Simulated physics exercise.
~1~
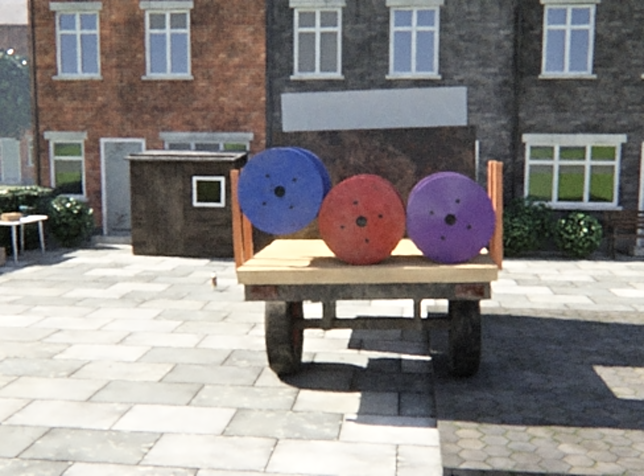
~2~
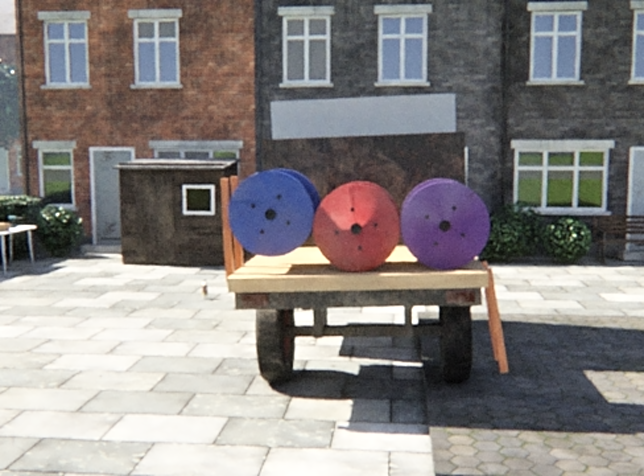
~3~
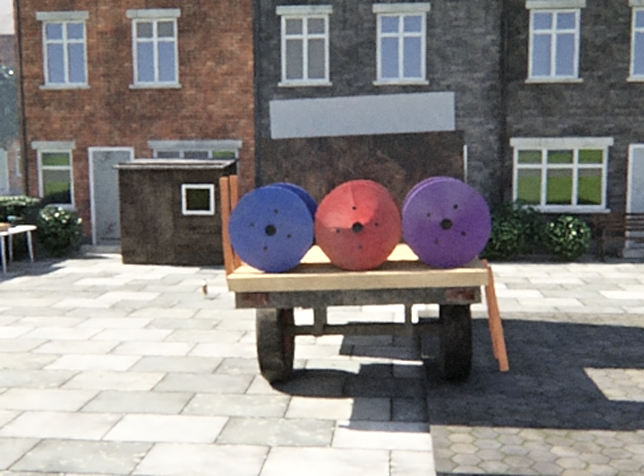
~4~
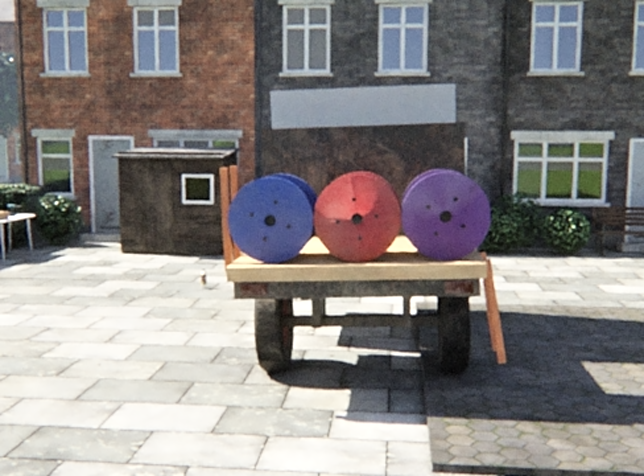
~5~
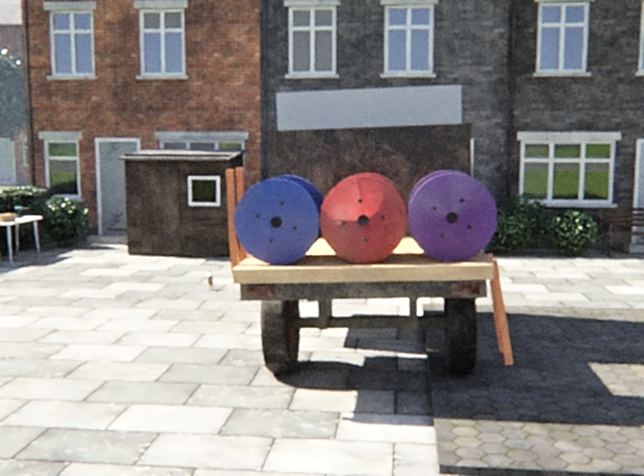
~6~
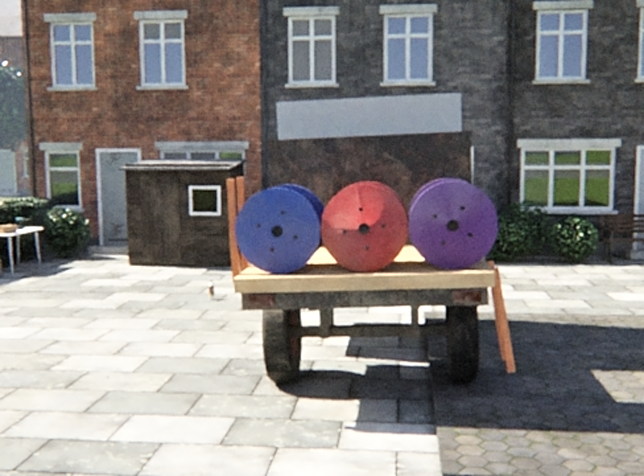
Three big cable reels, blue, red and purple from left to right, sit with their round ends facing us on a flatbed lorry seen from behind. The lorry stands on a paved yard before brick houses, with a dark shed to the left, and the view sways slightly. At first the blue reel rests a little higher than the others, against the left posts. The posts on the right drop and hang down beside the deck. The blue reel turns and sinks onto the boards beside the red one. All three then sit still in a row, and none falls off.
